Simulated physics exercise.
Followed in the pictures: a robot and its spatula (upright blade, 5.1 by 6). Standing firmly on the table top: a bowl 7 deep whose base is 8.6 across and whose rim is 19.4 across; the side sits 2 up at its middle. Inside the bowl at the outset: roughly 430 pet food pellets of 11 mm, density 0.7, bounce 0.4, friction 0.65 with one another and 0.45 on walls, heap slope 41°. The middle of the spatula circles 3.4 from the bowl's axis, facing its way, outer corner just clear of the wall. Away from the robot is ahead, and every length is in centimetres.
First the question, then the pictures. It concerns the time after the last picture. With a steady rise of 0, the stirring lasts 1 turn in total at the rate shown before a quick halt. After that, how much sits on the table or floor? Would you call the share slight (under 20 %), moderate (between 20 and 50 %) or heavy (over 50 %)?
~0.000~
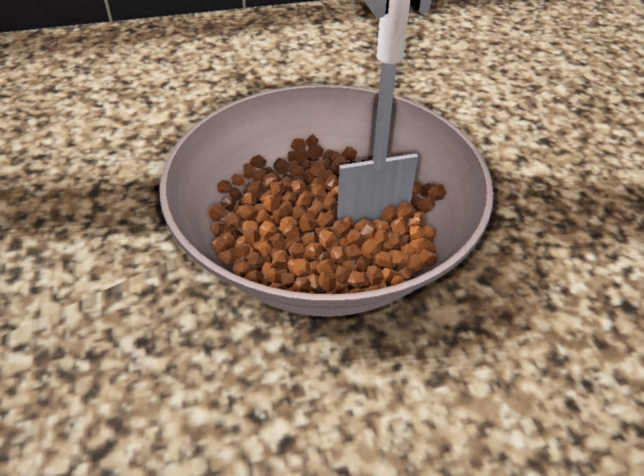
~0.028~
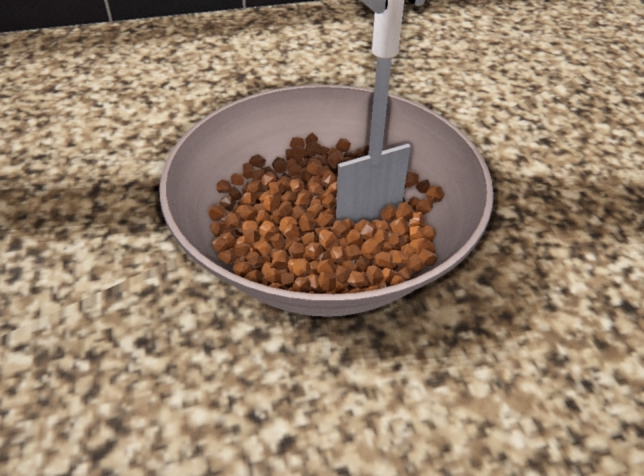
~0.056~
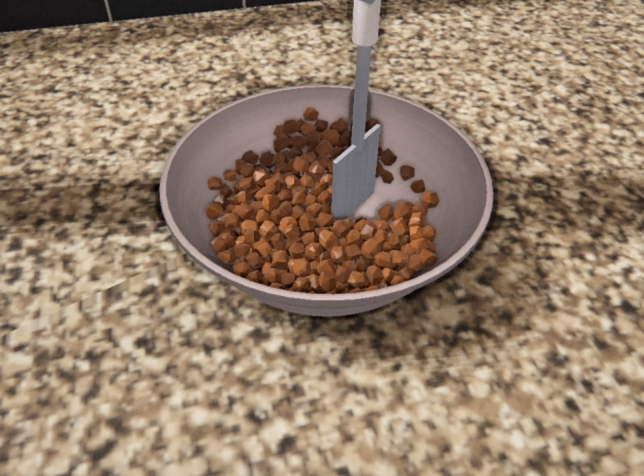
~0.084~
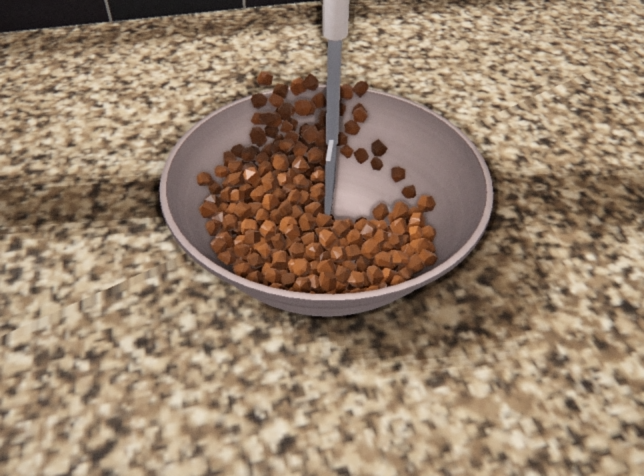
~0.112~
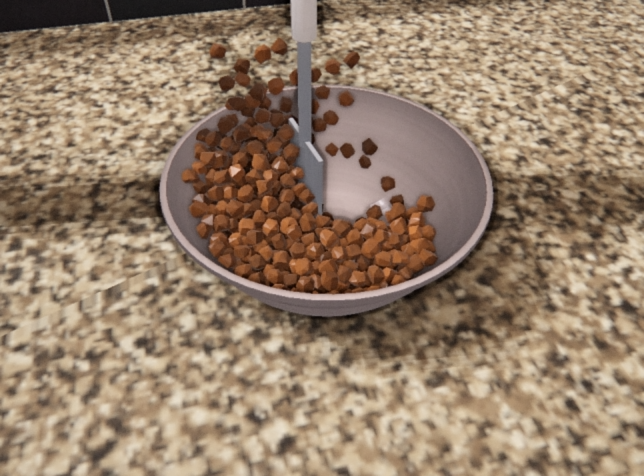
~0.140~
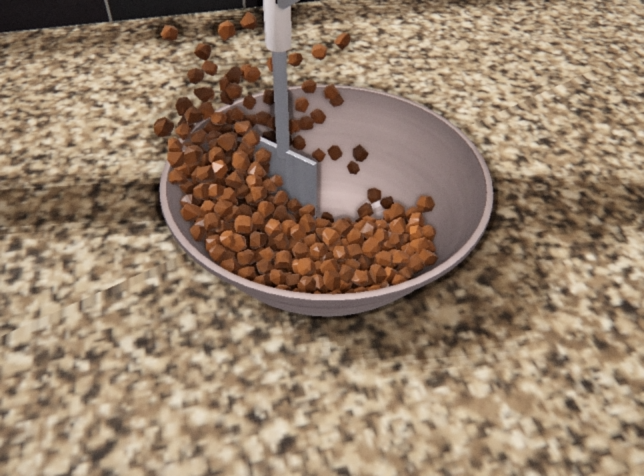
I would call it moderate.
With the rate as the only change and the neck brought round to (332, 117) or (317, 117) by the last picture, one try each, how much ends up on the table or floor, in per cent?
Near 5 in a hundred for the first and near 10 in a hundred for the second.
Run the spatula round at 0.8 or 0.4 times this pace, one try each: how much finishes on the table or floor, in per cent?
It would be about 15 and 0 percent respectively.
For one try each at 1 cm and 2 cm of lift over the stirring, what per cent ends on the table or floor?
25 % and 25 %.
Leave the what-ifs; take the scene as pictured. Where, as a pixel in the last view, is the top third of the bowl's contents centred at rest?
It is centred near (377, 161).
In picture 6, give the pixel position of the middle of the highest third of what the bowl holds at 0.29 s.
I'd put it close to (413, 231).
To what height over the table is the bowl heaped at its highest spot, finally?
The top sits some 7.5 cm up.
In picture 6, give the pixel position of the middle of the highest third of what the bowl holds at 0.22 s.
Around (259, 245).
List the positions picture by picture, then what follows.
Spatula neck at (381, 141), 0° round; upper third of the load around (318, 211), from x 215 to 435, top at y 140; 426 in the bowl, in the first picture.
Spatula neck at (377, 135), 11° round; upper third of the load around (317, 208), from x 215 to 435, top at y 140, in the second picture.
Spatula neck at (359, 123), 39° round; upper third of the load around (313, 182), from x 215 to 430, top at y 115, in the third picture.
Spatula neck at (333, 117), 69° round; upper third of the load around (291, 170), from x 205 to 430, top at y 80, in the fourth picture.
Spatula neck at (305, 119), 99° round; upper third of the load around (259, 160), from x 190 to 430, top at y 50; 420 in the bowl, 6 in flight or on the tool, in the fifth picture.
Spatula neck at (282, 129), 130° round; upper third of the load around (231, 160), from x 165 to 430, top at y 20; 412 in the bowl, 14 in flight or on the tool, in the sixth picture.
By 0.22 s, 213° round, highest piece 14 above the table; 375 in the bowl, 51 in flight or on the tool.
By 0.29 s, 297° round, highest piece 11 above the table; 331 in the bowl, 20 on the table or floor, 75 in flight or on the tool.
By 0.53 s, 0° round, highest piece 7 above the table; 293 in the bowl, 133 on the table or floor.
By 1.23 s, 0° round, highest piece 7 above the table; 293 in the bowl, 133 on the table or floor.
Final count, 293 in the bowl, 133 on the table or floor. That is 31 % on the table or floor.
